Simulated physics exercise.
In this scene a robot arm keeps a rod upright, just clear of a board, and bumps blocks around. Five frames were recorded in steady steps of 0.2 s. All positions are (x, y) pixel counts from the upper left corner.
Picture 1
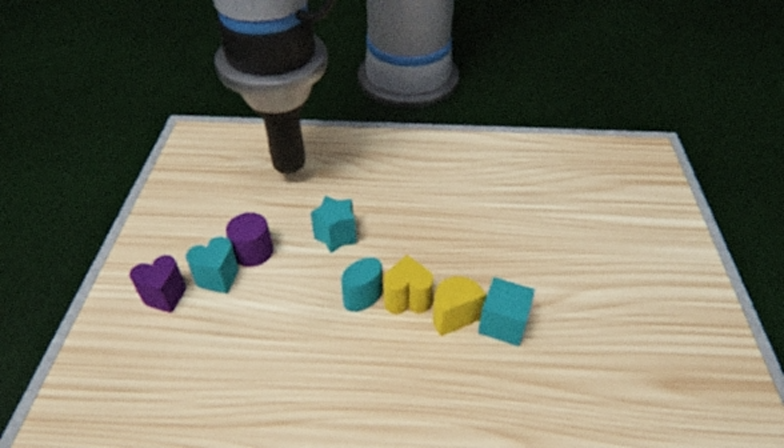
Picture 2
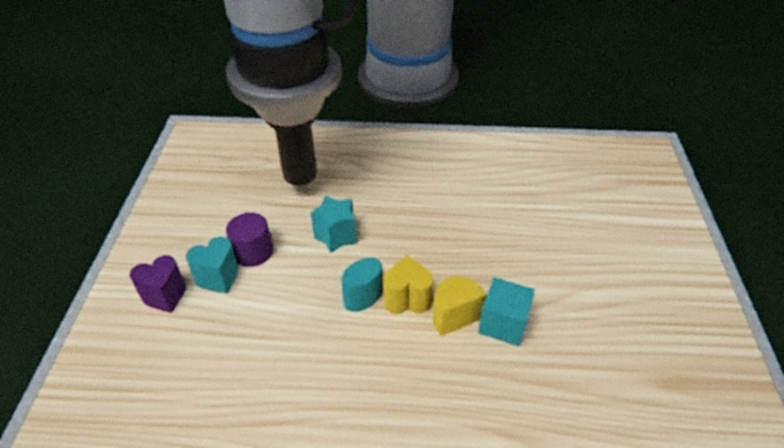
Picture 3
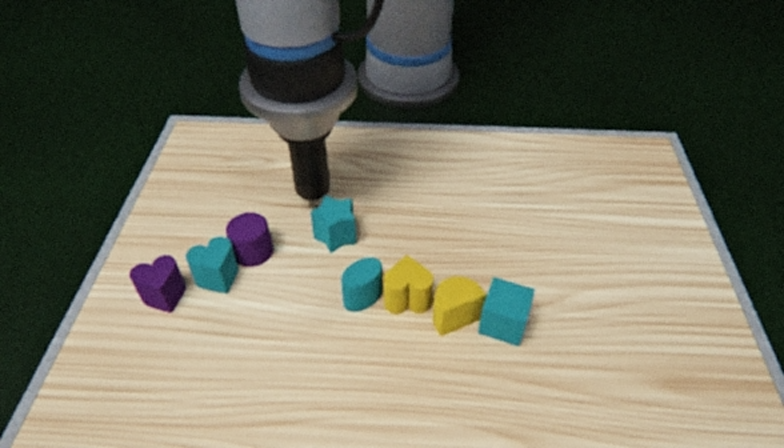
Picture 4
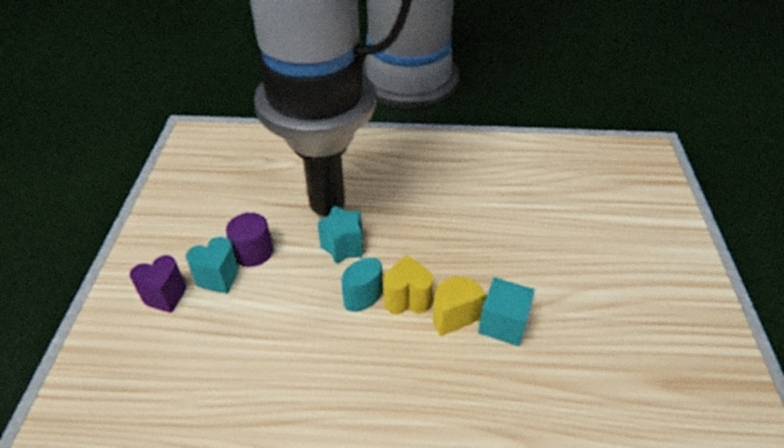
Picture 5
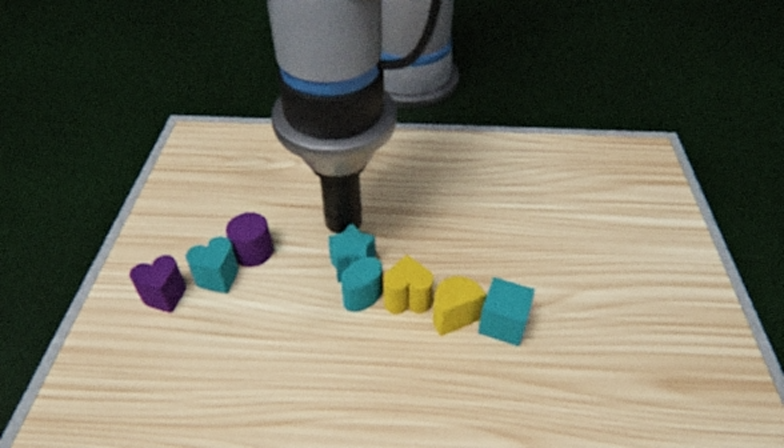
A robot arm with a dark rod moves down and rightward over a pale wooden board against a dark background, seen from above at a fixed angle. Purple and turquoise blocks sit at left, a turquoise star near the middle, and turquoise and yellow blocks in a row right of centre. The rod reaches the star and pushes it toward the turquoise oval, while the other blocks stay still.
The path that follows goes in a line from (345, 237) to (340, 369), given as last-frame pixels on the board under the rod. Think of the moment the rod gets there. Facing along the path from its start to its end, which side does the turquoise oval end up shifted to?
It shifts leftward.
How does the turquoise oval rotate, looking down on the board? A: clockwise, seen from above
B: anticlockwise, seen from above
B (anticlockwise, seen from above)
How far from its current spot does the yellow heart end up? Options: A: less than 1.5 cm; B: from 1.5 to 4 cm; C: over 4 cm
My pick is A.
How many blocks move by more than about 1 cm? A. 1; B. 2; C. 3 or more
B
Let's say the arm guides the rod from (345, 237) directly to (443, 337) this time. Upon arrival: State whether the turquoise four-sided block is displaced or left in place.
Displaced.
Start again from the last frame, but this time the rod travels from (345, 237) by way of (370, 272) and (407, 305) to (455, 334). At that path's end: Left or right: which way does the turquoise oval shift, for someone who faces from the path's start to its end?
The shift is rightward.
The first path, step by step. One third of the way, rod (341, 262); turquoise star-shaped block (359, 283), turned 20° anticlockwise; turquoise oval (371, 310), turned 20° clockwise; yellow heart (411, 278), turned 20° anticlockwise.
Two thirds of the way, rod (339, 305); turquoise star-shaped block (369, 325), turned 50° anticlockwise; turquoise oval (398, 347); yellow heart (411, 278), turned 20° anticlockwise.
At the end, rod (338, 355); purple round block not moved; turquoise star-shaped block (380, 359), turned 100° anticlockwise; turquoise oval (421, 356), turned 50° anticlockwise; yellow heart (411, 278), turned 20° anticlockwise.
